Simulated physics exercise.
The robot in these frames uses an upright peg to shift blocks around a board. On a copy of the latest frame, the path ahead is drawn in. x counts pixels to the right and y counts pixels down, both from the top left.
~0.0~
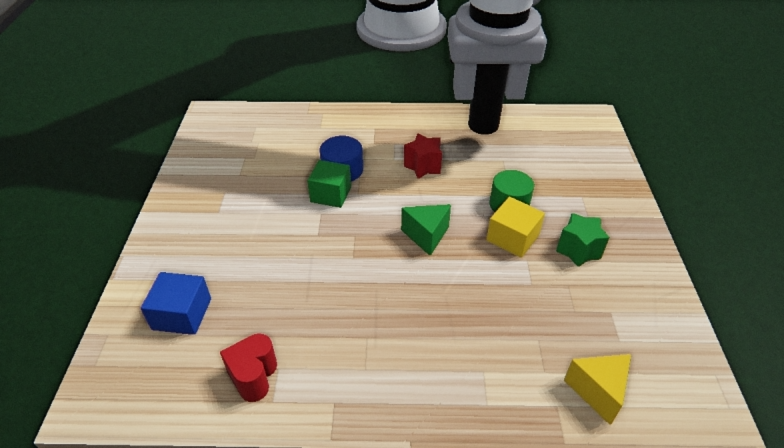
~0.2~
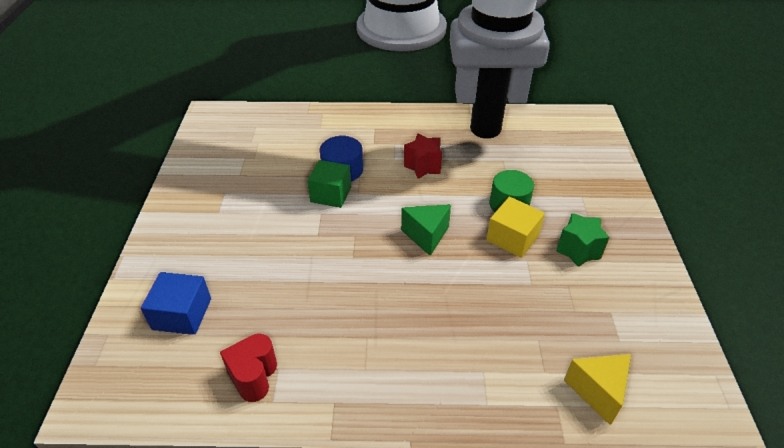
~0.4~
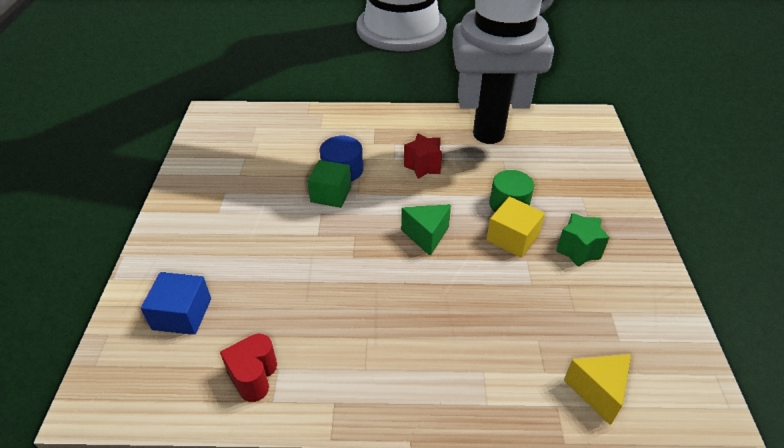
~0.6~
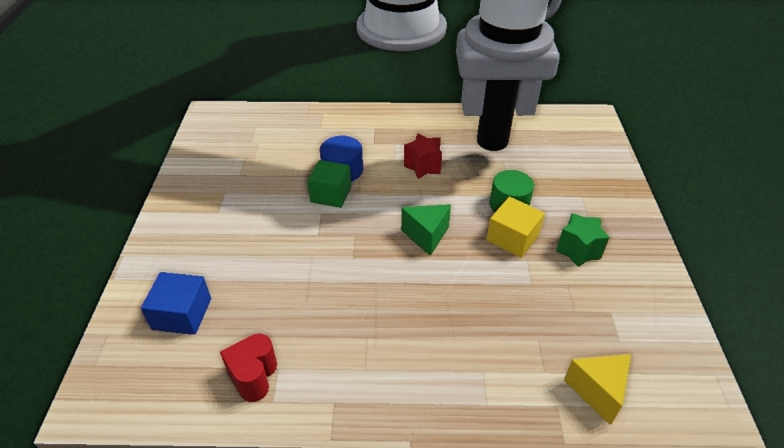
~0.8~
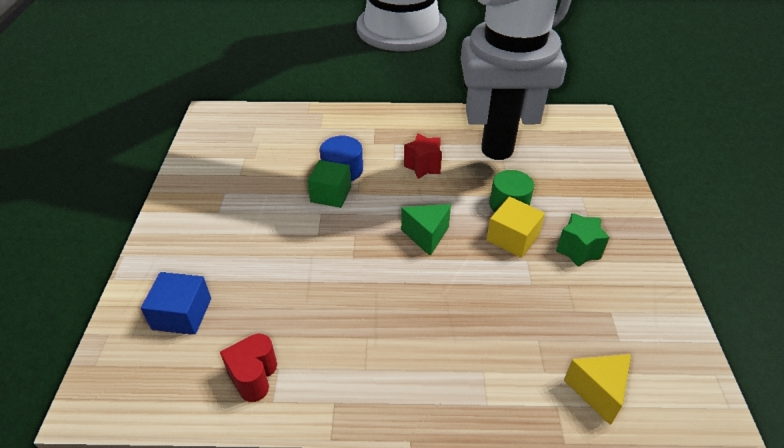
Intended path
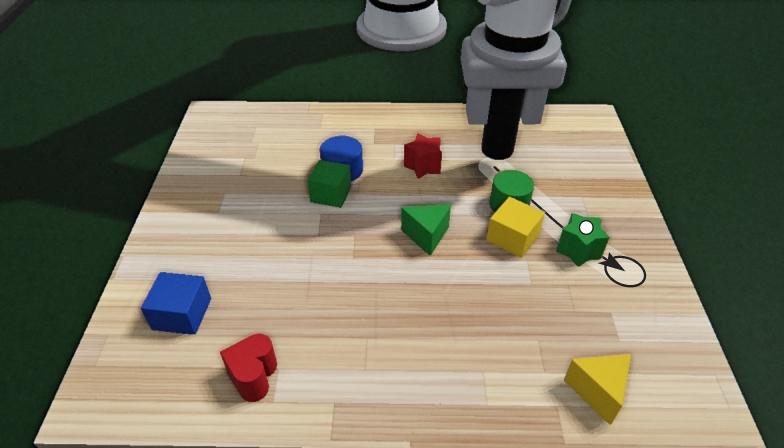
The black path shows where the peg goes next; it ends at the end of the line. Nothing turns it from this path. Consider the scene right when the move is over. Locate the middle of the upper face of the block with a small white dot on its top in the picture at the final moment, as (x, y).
At (630, 275).
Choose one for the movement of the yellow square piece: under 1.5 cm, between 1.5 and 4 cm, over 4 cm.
It moves between 1.5 and 4 cm.
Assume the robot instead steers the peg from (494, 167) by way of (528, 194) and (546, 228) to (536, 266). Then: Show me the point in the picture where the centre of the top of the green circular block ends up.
The middle of its upper face will lie at (506, 217).
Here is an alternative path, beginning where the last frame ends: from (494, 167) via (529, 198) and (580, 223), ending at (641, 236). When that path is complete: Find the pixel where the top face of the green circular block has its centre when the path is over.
I'd say the green circular block ends with its top centre at (519, 199).
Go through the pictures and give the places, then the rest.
In the first picture, tip of the peg at (483, 127), middles of tops, red star-shaped block at (425, 144), green circular block at (514, 182), yellow square piece at (518, 215), green star-shaped block at (586, 228).
In the second picture, peg at (485, 131), nothing pushed.
In the third picture, peg at (488, 136), nothing pushed.
In the fourth picture, peg at (492, 143), nothing pushed.
In the fifth picture, peg at (497, 151), red star-shaped block at (425, 144), green circular block at (514, 182), yellow square piece at (518, 215), green star-shaped block at (586, 228).
The line goes from (494, 167) over (530, 199) and (572, 235) to (625, 271); the dot is on the green star-shaped block.
The first path, step by step. One third of the way, peg at (535, 184); green circular block at (516, 197); yellow square piece at (512, 227), turned 35° anticlockwise.
Two thirds of the way, peg at (577, 219); green circular block at (518, 202); yellow square piece at (509, 232), turned 35° anticlockwise; green star-shaped block at (601, 242).
At the end, peg at (632, 255); red star-shaped block unmoved; green circular block at (518, 202); yellow square piece at (509, 232), turned 35° anticlockwise; green star-shaped block at (630, 275), turned 80° clockwise.
